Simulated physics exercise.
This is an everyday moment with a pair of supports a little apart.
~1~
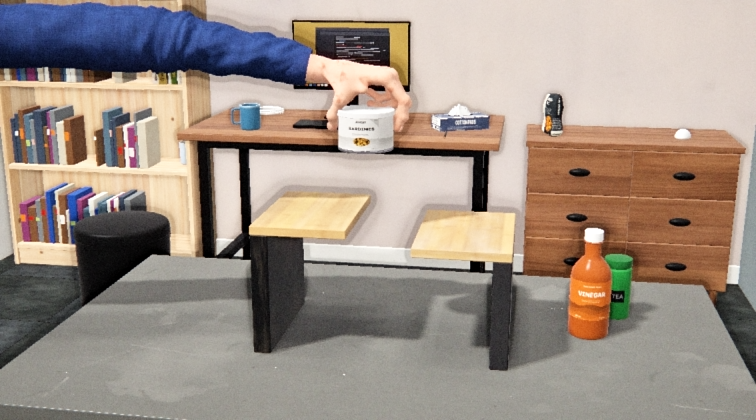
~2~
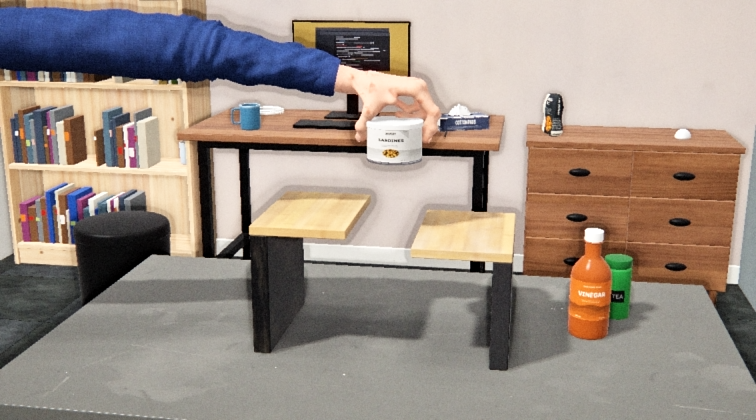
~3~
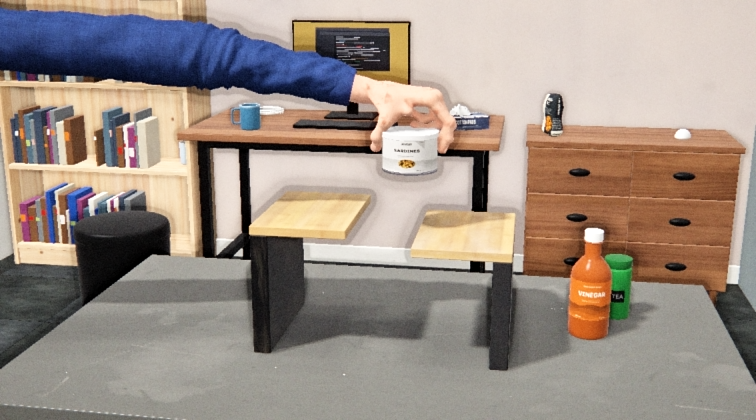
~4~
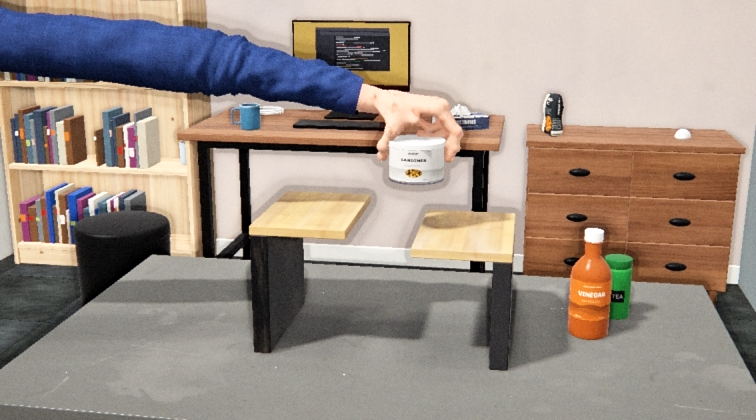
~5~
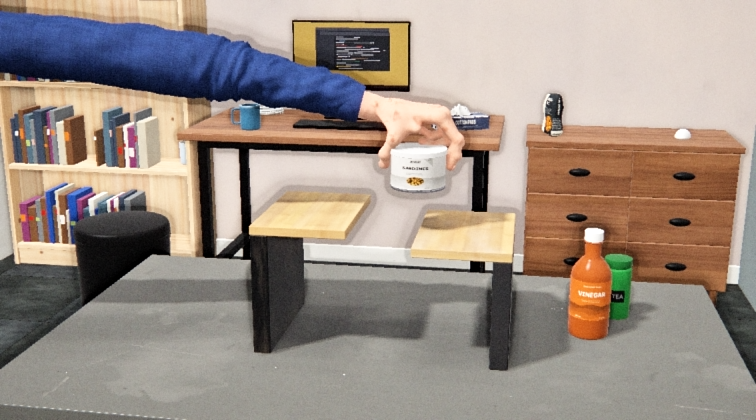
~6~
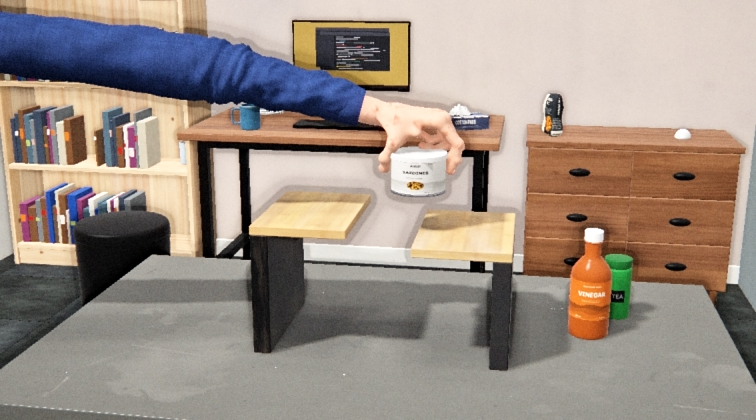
A hand in a blue sleeve, reaching in from the left, carries a white tub rightward and gradually lower until it hangs above the gap between two supports. These stand apart on a grey table, black-legged with pale wooden tops, with an orange bottle and green shaker at right. The unmoving, slightly raised view faces a room with bookshelf, desk, monitor and brown drawers.
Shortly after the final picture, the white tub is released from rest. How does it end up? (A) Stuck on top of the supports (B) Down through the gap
B, down through the gap.
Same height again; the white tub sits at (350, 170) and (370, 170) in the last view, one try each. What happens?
Result 1: Blocked; result 2: Passes.
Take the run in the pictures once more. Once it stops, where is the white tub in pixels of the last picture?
Around (392, 309).
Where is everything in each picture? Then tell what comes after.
Being brought over the gap; white tub (366, 129); green shaker (617, 286), in the first picture.
Being brought over the gap; white tub (395, 140); green shaker (617, 286), in the second picture.
Being brought over the gap; white tub (410, 150); green shaker (617, 286), in the third picture.
Being brought over the gap; white tub (417, 159); green shaker (617, 286), in the fourth picture.
Being brought over the gap; white tub (418, 167); green shaker (617, 286), in the fifth picture.
Poised above the slot; white tub (418, 172); green shaker (617, 286), in the sixth picture.
Then, 0.40 s later than the last frame, white tub tilted by 58° near (400, 221).
Then, 0.50 s later than the last frame, white tub on its side near (385, 276).
When it is over, lying over on the stand or table, white tub; the other 2 as before. End places, in pixels of the last picture, white tub near (392, 309). The tub goes down the gap.
